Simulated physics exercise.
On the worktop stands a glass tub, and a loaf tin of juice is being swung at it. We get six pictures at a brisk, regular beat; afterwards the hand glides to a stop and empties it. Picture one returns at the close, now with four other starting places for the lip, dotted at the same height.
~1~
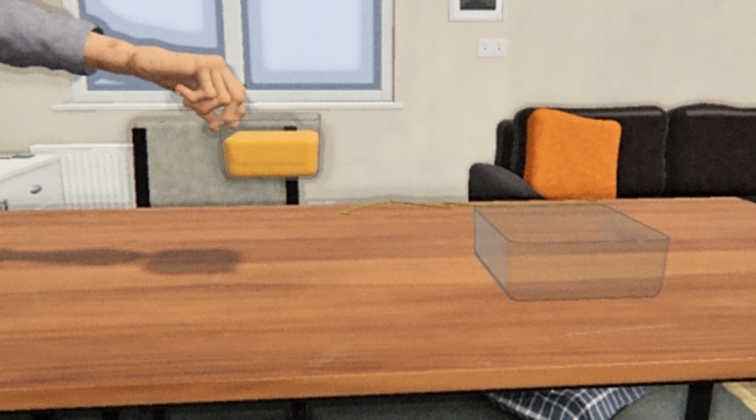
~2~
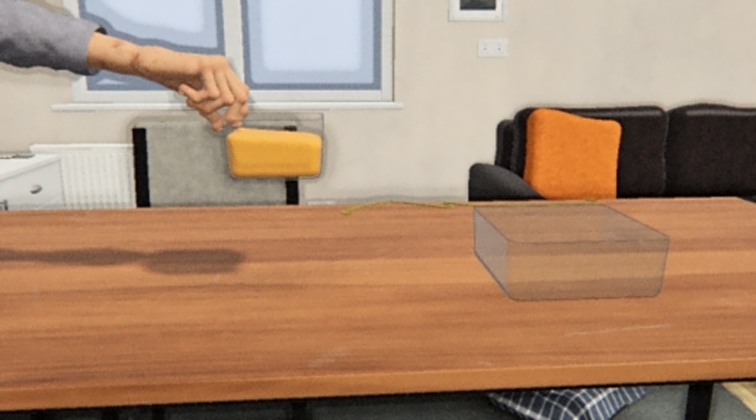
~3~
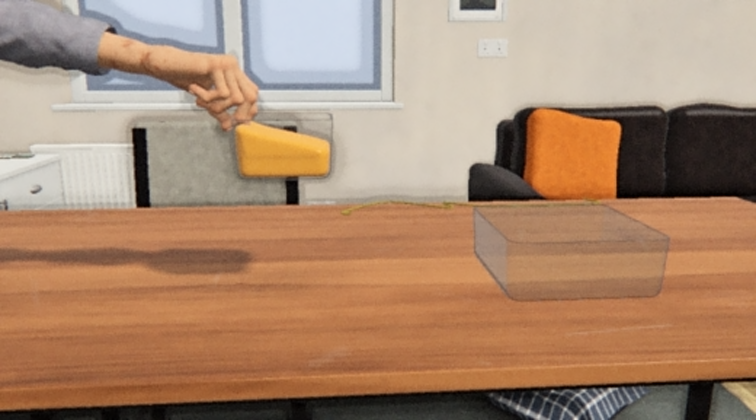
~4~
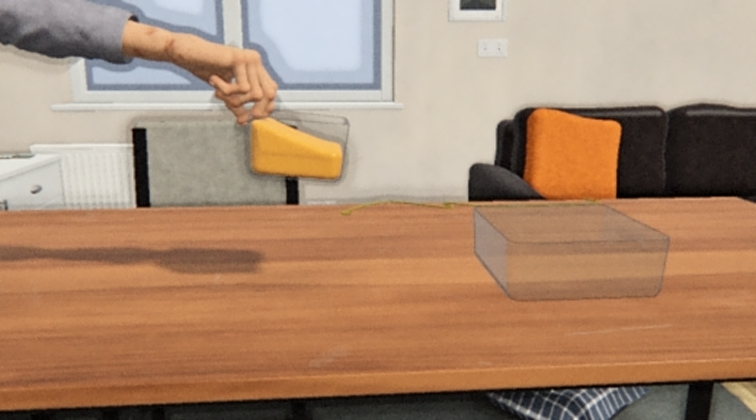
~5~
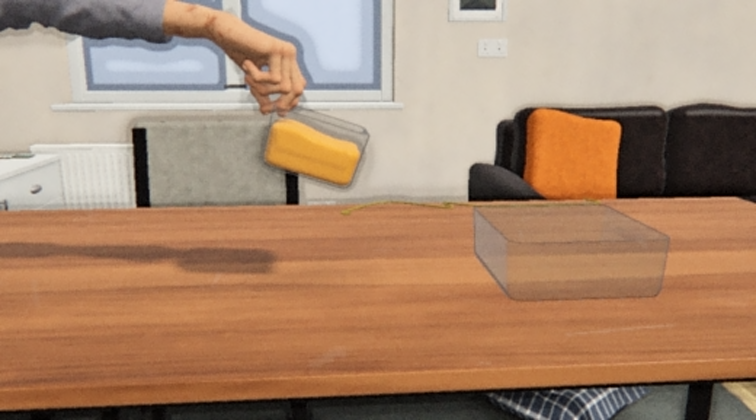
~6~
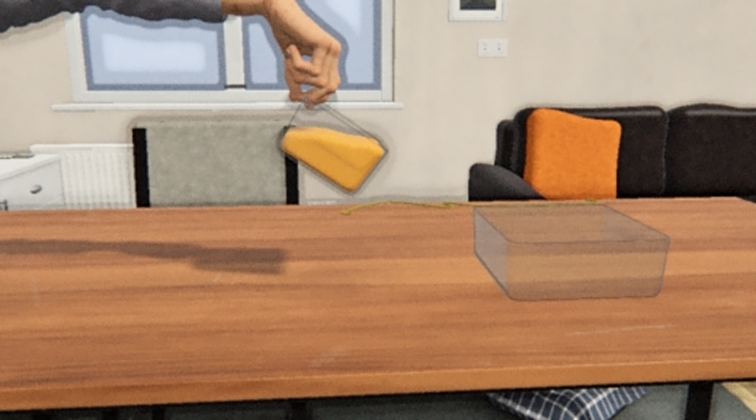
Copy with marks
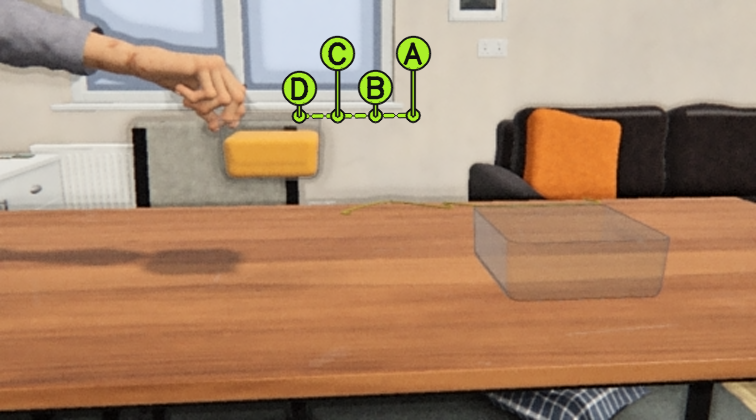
At a wooden table in a living room, a hand carried a clear container of orange liquid to the right, toward an empty glass tub, then tilted it steadily as the liquid sloshed inside.
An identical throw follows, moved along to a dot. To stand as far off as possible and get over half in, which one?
B will do.
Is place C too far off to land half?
Yes, it does.
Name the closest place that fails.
C it is.
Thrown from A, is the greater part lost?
No, that is safe.
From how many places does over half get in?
Two of the four.
On the marked copy, A at (413, 115); B at (375, 115); C at (337, 115); D at (299, 116).
With A, about 79 % lands in the tub, 6 % falls short and 15 % goes beside or beyond.
With B, about 69 % lands in the tub, 23 % falls short and 8 % goes beside or beyond.
With C, about 18 % lands in the tub, 79 % falls short and 3 % goes beside or beyond.
With D, about 0 % lands in the tub, 98 % falls short.
